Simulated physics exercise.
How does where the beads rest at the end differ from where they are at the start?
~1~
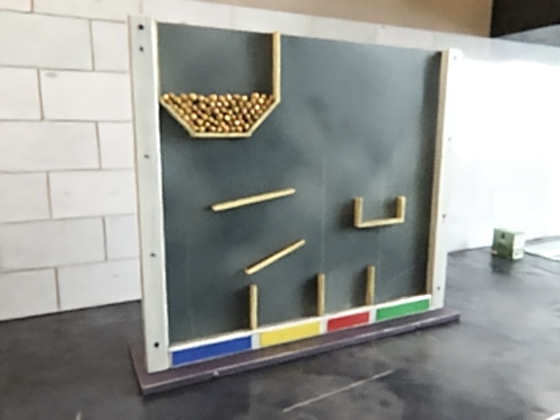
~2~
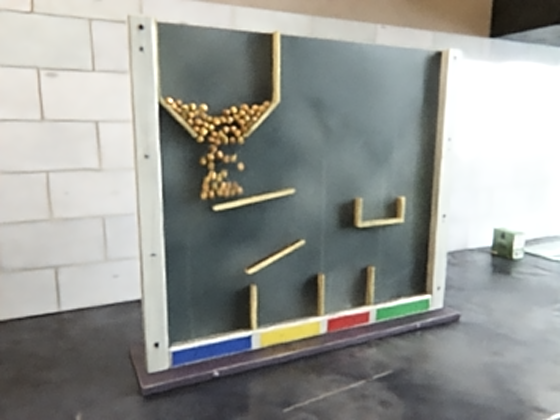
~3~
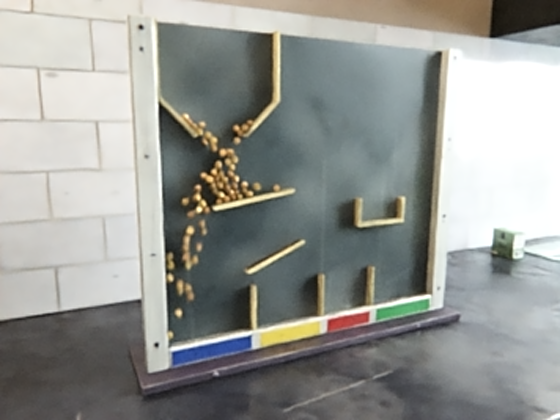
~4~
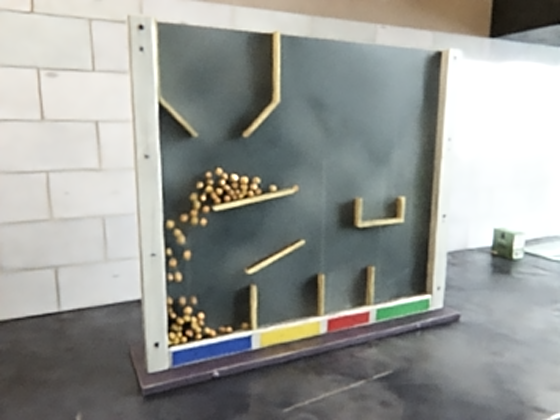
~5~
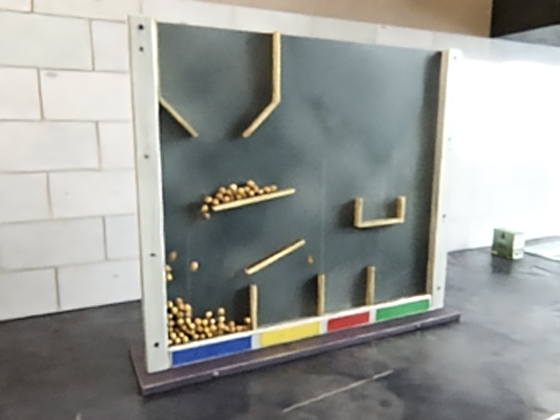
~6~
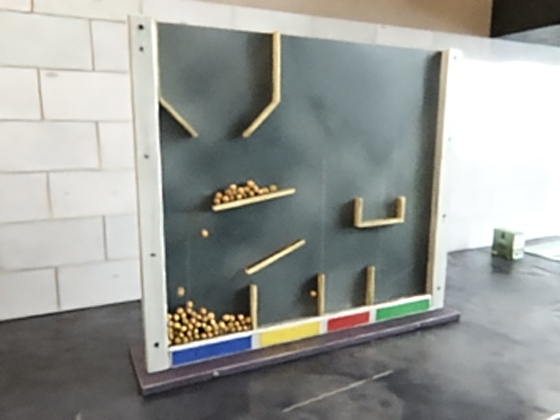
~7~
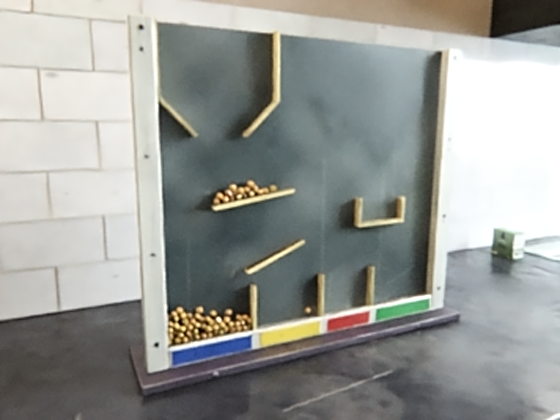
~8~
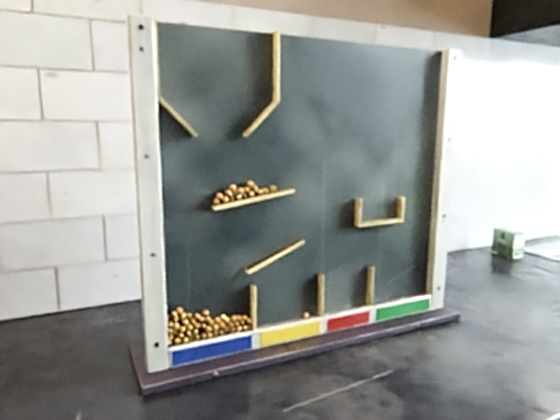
At the start they are all piled in the hopper near the top. At the end they are lower down, with most in the blue bin and a smaller pile on the upper sloping ledge.
